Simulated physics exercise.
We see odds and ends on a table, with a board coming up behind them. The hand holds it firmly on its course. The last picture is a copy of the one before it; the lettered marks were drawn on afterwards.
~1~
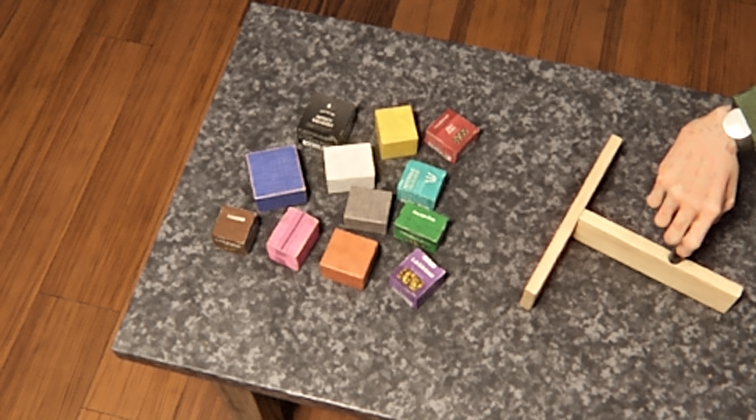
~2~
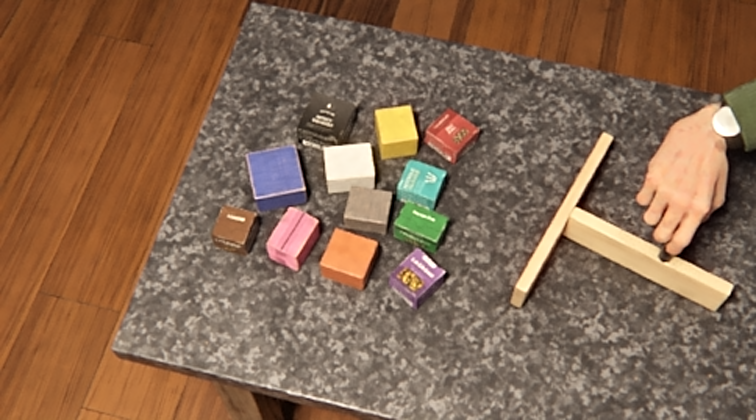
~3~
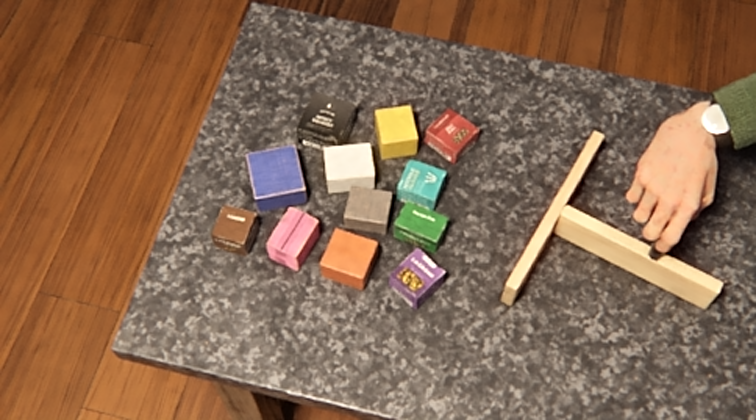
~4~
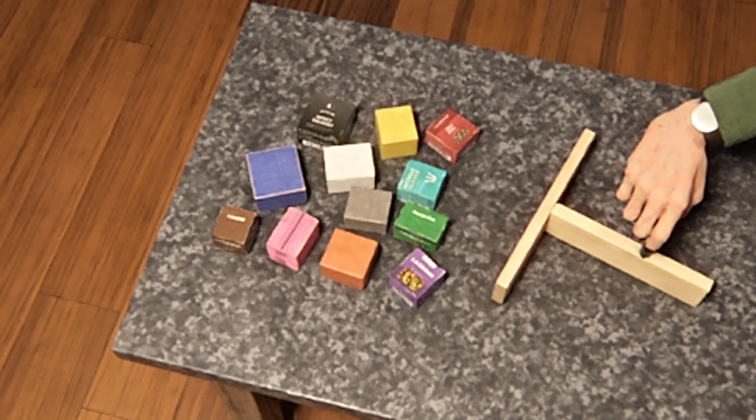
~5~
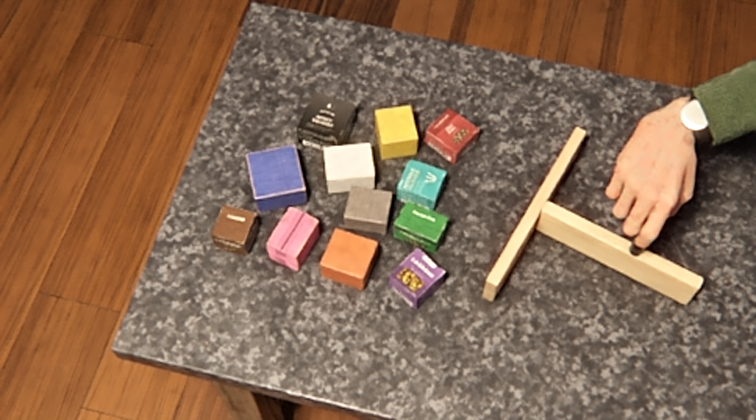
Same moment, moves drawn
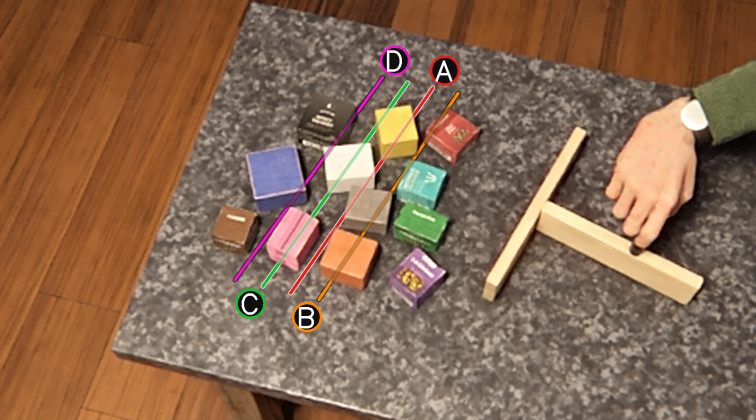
We see a hand at the right of a speckled tabletop slide a T-shaped wooden board a short way left, toward a cluster of small coloured boxes and blocks, which stay still with a gap between them and the board.
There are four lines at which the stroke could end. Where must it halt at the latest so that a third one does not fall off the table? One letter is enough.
No farther than D.
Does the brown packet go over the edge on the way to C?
By then, yes.
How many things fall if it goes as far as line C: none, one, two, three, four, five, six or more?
In all, one.
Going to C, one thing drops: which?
It is the brown packet.
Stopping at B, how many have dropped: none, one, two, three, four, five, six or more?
In all, none.
On the marked copy, A at (366, 184); B at (393, 190); C at (339, 178); D at (313, 173).
Taking D. A third of the way, board (456, 184); purple packet (380, 270); orange block (340, 257).
Two thirds of the way, board (375, 167); brown packet (193, 214); blue block (242, 158).
When it is over, board (316, 154); brown packet over the edge; pink box (175, 196); one fallen.
As for the rest, A is within the limit but short; B is within the limit but short; C is within the limit but short.
